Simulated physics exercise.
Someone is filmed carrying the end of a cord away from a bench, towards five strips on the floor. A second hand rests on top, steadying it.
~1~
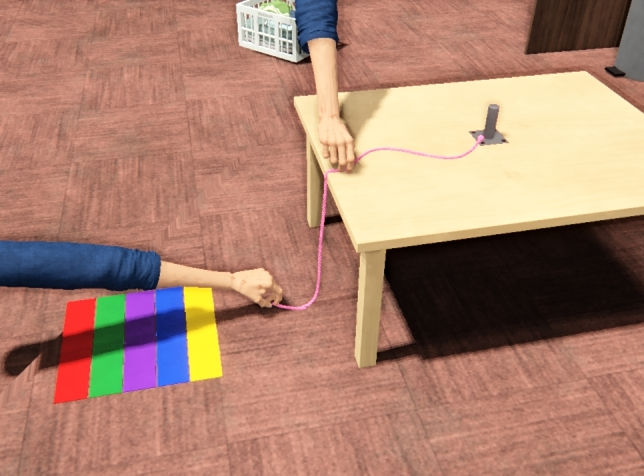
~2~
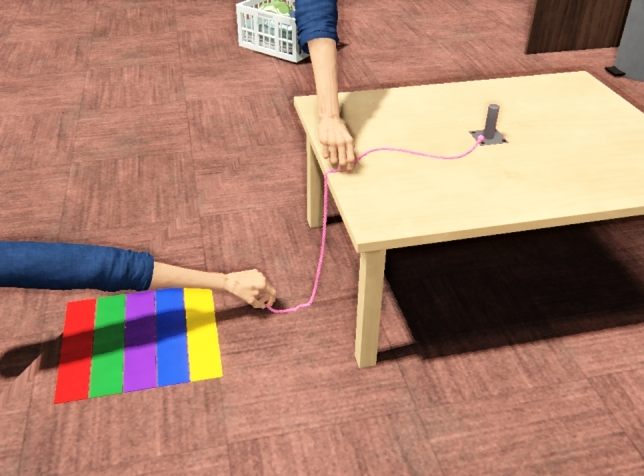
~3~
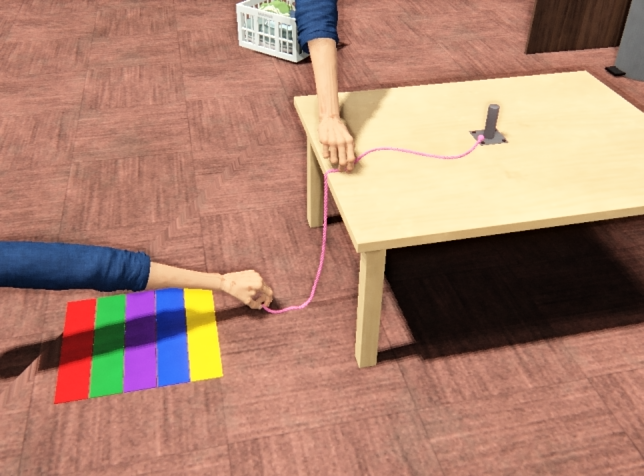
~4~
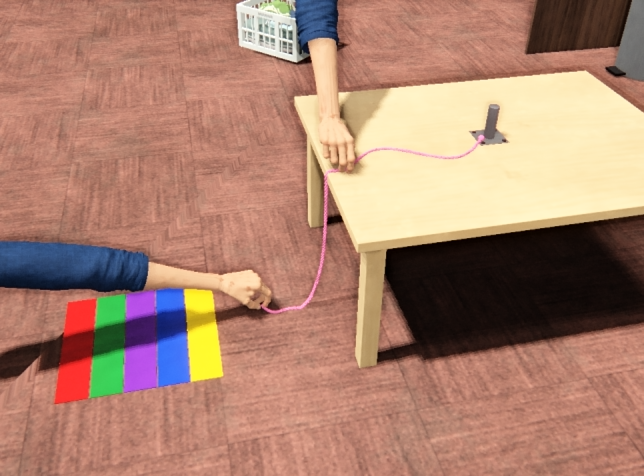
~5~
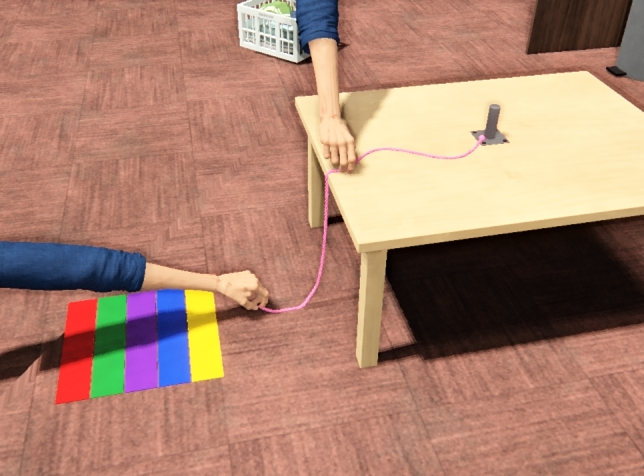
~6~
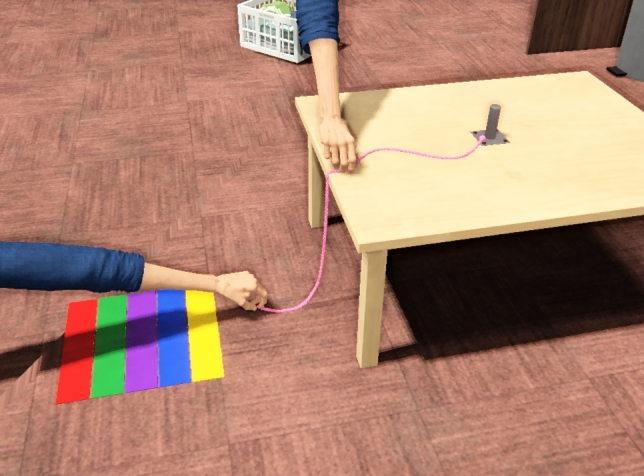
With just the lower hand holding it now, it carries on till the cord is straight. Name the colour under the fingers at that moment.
Purple.
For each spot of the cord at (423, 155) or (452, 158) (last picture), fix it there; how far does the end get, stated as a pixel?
I'd say about (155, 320) for the first and about (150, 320) for the second.
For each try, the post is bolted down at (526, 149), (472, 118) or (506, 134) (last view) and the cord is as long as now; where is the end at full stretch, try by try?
In order, near (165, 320), (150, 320) and (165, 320).
Soon after, end near (189, 316); over yellow.
After that, end near (157, 321); over blue.
At the stop, end near (138, 324); over purple. It gets as far as the purple strip.
